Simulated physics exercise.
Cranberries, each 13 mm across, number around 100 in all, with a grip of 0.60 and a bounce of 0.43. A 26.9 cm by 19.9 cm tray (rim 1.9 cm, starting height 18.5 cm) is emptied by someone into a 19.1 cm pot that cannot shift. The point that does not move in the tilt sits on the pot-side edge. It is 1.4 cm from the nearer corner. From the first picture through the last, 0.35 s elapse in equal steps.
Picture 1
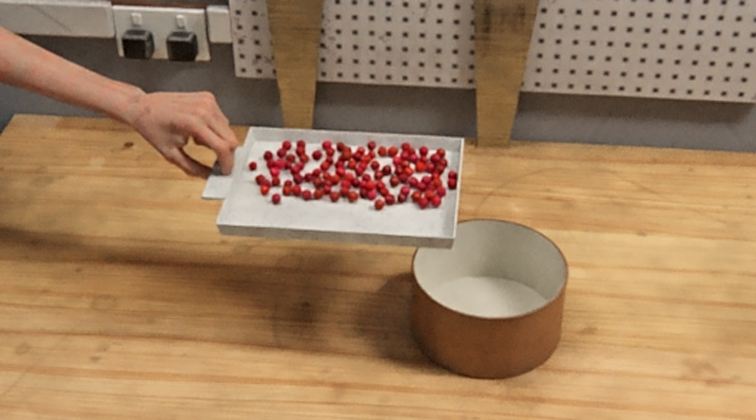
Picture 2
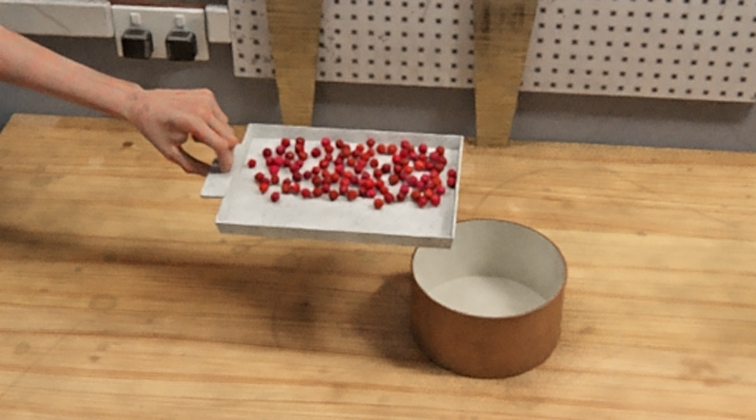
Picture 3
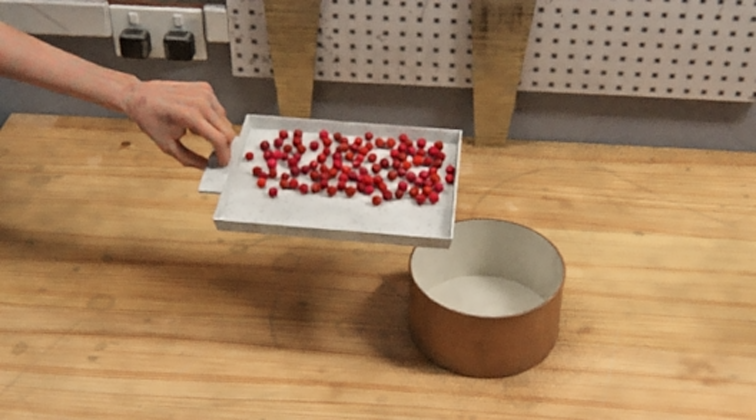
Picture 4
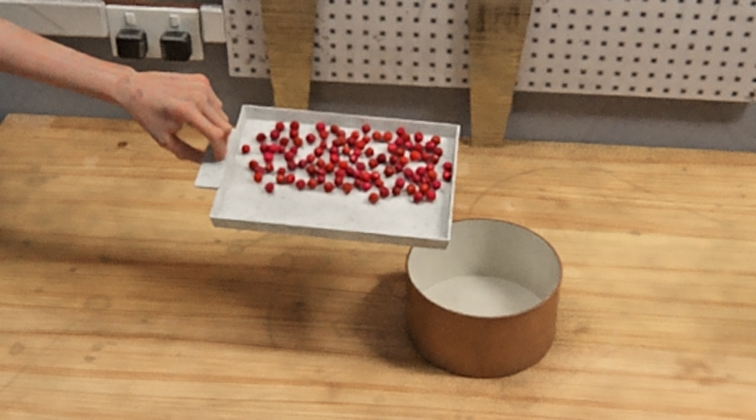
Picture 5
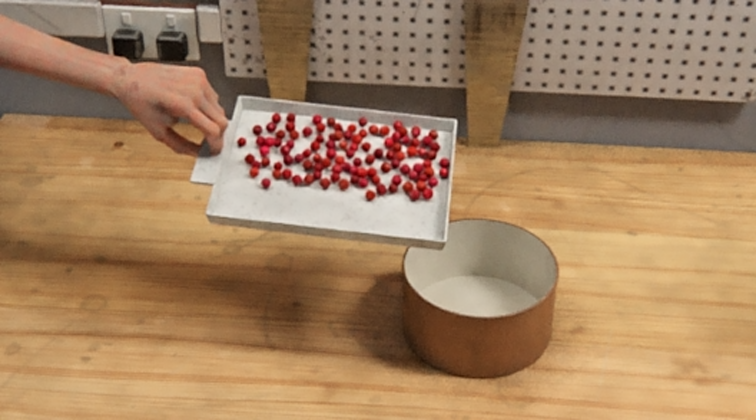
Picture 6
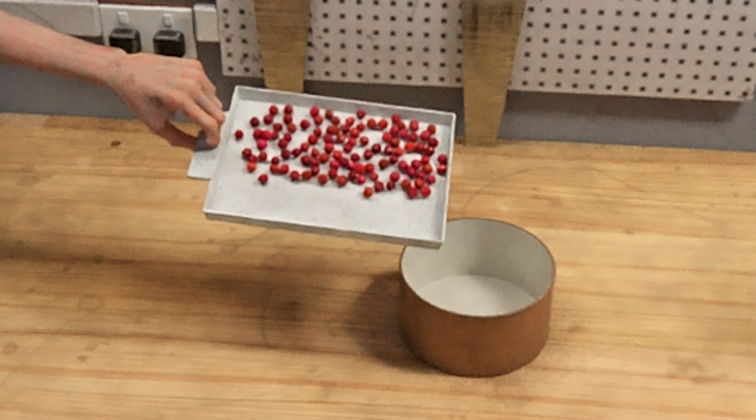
We see a hand holding a pale, shallow tray of small red berry-like pieces beside a brown pot on a wooden table; the hand gradually tilts the tray, its left side rising, while the pieces remain spread across it.
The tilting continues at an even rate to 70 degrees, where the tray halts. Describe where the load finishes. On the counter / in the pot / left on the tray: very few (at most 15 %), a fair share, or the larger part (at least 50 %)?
Counter: Very few; pot: Very few; tray: The larger part.
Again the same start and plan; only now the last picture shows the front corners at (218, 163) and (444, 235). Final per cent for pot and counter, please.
Pot 0 % / counter 0 %.
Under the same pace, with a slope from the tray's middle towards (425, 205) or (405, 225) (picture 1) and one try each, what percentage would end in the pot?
The share comes to about 0 in a hundred, then about 0 in a hundred.
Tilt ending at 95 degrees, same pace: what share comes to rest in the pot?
Pot share: About 0 per cent.
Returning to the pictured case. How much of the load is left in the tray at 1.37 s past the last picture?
It comes to near 100 per cent.
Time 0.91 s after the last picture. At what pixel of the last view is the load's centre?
By then the middle of the load sits around (382, 197).
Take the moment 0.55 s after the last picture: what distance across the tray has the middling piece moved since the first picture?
Displacement on the tray: About 9 cm.
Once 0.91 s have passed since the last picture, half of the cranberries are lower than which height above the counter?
Roughly 24 centimetres.
Then, 0.55 s after the last picture, tilt 41 degrees; the tray holds 100 %, the pot 0 %.
Then, 0.91 s after the last picture, tilt 58 degrees; the tray holds 100 %, the pot 0 %.
Then, 1.37 s after the last picture, tilt 70 degrees; the tray holds 100 %, the pot 0 %.
In the end, counter 0 %, pot 0 %, tray 100 %.
